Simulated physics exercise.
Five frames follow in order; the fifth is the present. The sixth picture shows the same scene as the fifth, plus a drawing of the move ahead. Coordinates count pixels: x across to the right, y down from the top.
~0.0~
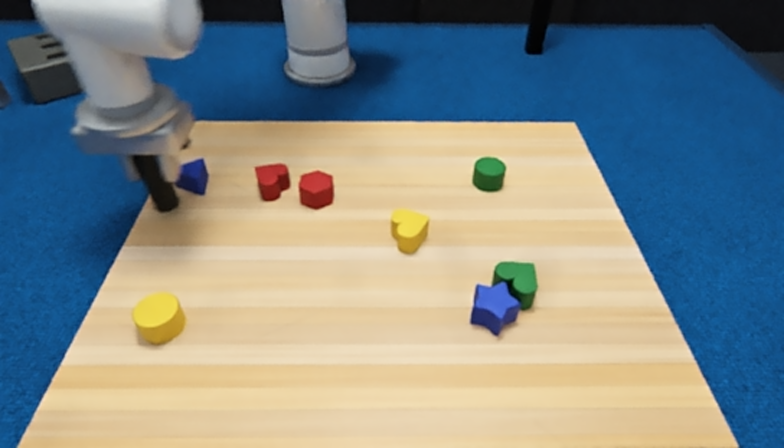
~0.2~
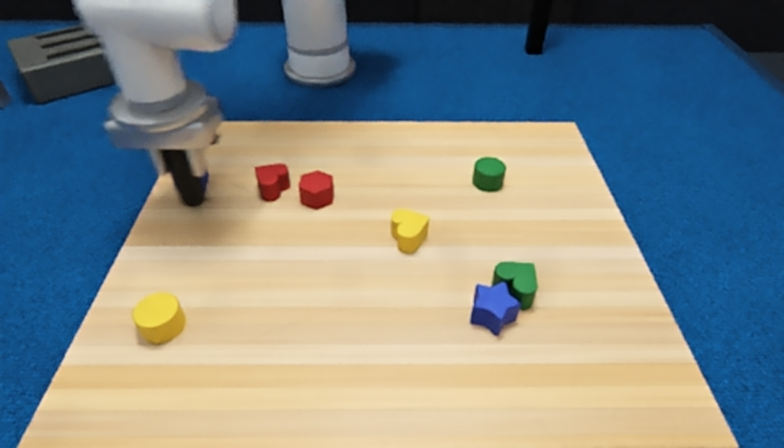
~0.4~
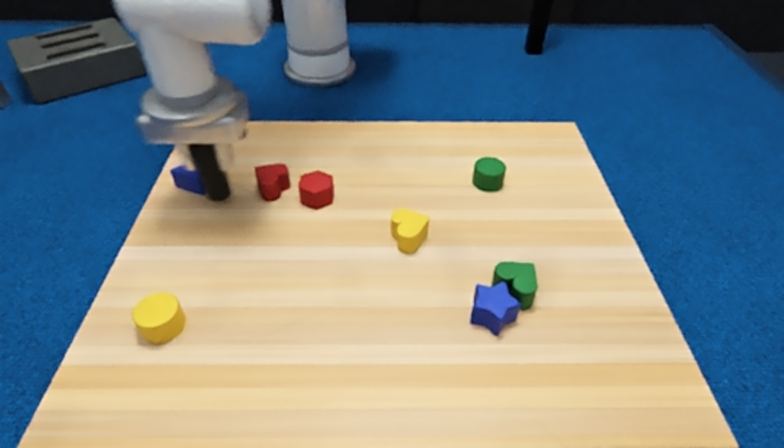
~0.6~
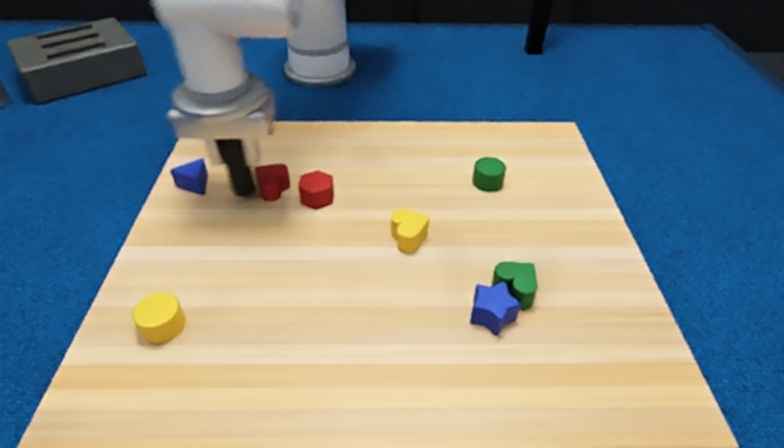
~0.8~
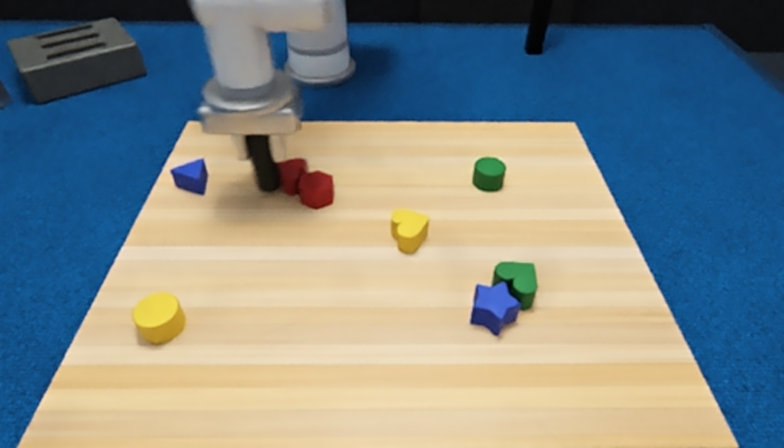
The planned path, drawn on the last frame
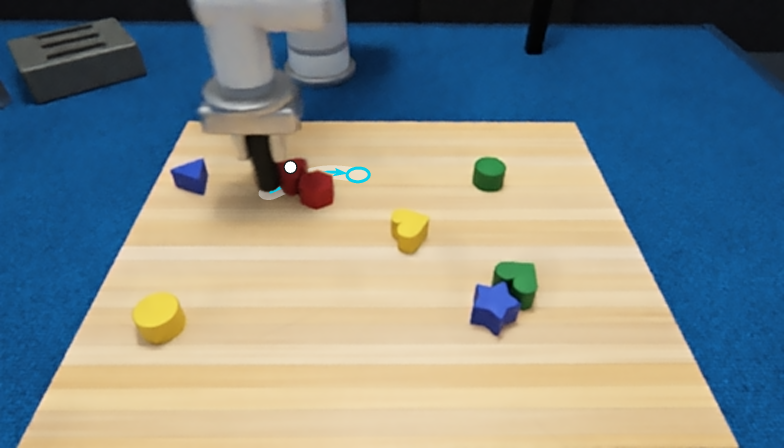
A pale wooden board on a blue surface is seen from a fixed, raised viewpoint. A blue triangular block, a red heart and a red hexagon sit near the upper left, a yellow disc lower left, a yellow heart centrally, and a green cylinder, green heart and blue star to the right. A white robot arm with a black tip slides rightward past the blue block, then nudges the red heart right, beside the hexagon.
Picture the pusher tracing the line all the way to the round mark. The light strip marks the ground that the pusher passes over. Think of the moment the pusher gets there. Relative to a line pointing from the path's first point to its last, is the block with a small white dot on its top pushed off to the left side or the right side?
To the left.
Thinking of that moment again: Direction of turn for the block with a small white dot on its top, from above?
Top view: Counterclockwise.
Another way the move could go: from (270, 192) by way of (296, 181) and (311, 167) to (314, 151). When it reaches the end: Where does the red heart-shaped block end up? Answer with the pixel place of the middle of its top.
(332, 152)
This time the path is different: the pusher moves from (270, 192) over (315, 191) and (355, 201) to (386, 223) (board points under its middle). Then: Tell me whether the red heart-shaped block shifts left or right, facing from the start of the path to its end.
It gets pushed left.
The line goes from (270, 192) by way of (298, 180) and (328, 172) to (358, 175); the dot is on the red heart-shaped block.
The first path, step by step. One third of the way, pusher (298, 172); red heart-shaped block (321, 157), turned 25° clockwise; red hexagon (321, 181), turned 20° clockwise.
Two thirds of the way, pusher (328, 165); red heart-shaped block (349, 149), turned 15° clockwise; red hexagon (321, 181), turned 20° clockwise.
At the end, pusher (358, 167); red heart-shaped block (370, 146), turned 35° anticlockwise; red hexagon (321, 181), turned 20° clockwise.
